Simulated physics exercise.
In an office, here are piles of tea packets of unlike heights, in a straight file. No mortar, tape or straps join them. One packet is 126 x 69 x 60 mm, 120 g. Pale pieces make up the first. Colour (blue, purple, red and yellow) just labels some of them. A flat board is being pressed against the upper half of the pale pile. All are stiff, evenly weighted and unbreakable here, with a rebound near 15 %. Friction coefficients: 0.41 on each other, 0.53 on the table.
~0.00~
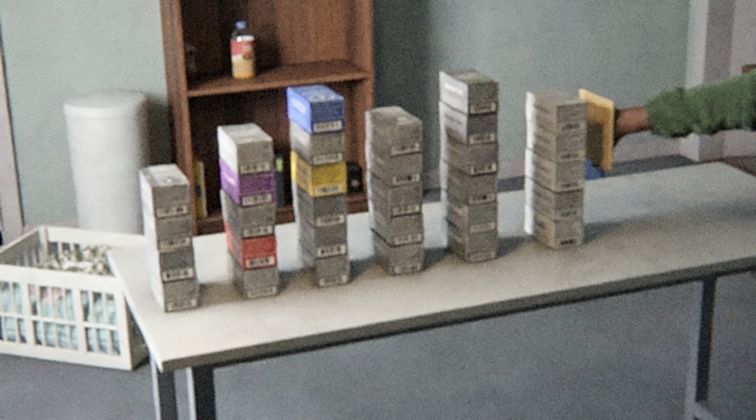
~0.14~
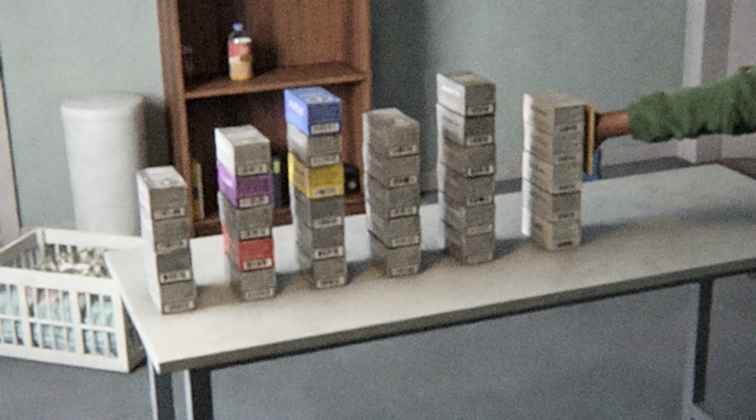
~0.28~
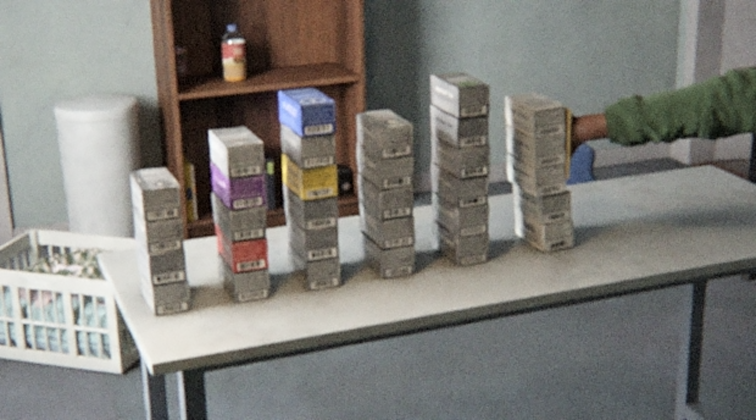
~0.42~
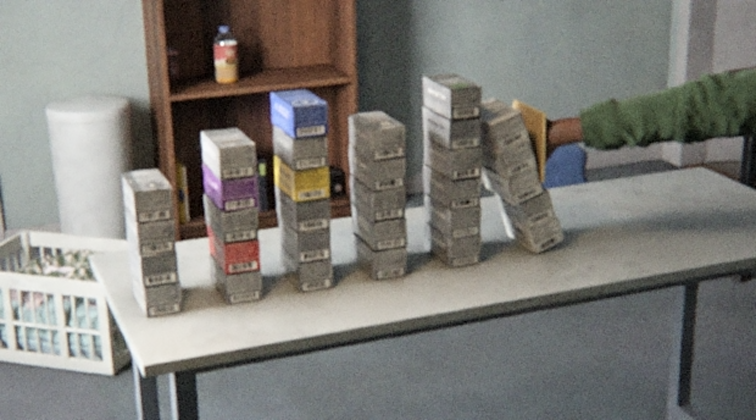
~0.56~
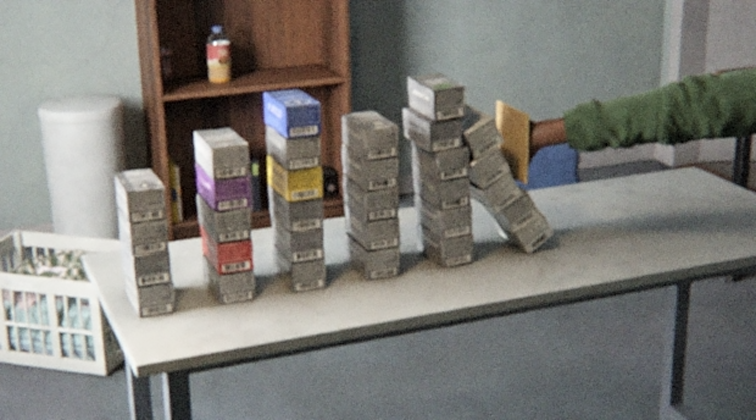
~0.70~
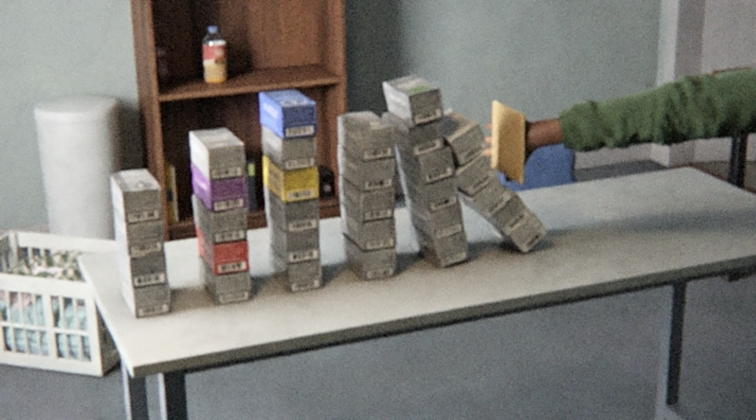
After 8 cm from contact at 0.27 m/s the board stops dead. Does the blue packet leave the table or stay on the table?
The blue packet drops off.
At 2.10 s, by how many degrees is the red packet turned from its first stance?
Roughly 50°.
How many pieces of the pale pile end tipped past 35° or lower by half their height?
5 of them.
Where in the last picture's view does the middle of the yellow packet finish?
Near (143, 252).
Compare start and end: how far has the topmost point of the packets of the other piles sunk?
Some 10 cm lower.
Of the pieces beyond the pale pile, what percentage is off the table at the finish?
Roughly 30 per cent of them.
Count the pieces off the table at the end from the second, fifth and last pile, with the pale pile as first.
By pile: Second 0, fifth 3, last 3.
Around 0.98 s, 5 of the pale pile down; none of the 26 other packets off the table, 10 disturbed; blue packet unmoved.
Around 1.40 s, 5 of the pale pile down; none of the 26 other packets off the table, 22 disturbed; blue packet tipped 25°; yellow packet tipped 25°.
Around 1.74 s, 5 of the pale pile down; none of the 26 other packets off the table, 26 disturbed; blue packet tipped 43°, 11 cm lower; red packet tipped 47°, 23 mm lower.
Around 2.10 s, 5 of the pale pile down; 8 of the 26 other packets off the table; blue packet on its side; purple packet on its side.
Finally (2.3 s), 5 of the pale pile down; 8 of the 26 other packets off the table; blue packet upside down; purple packet on its side; yellow packet tipped 51°, 11 cm lower.
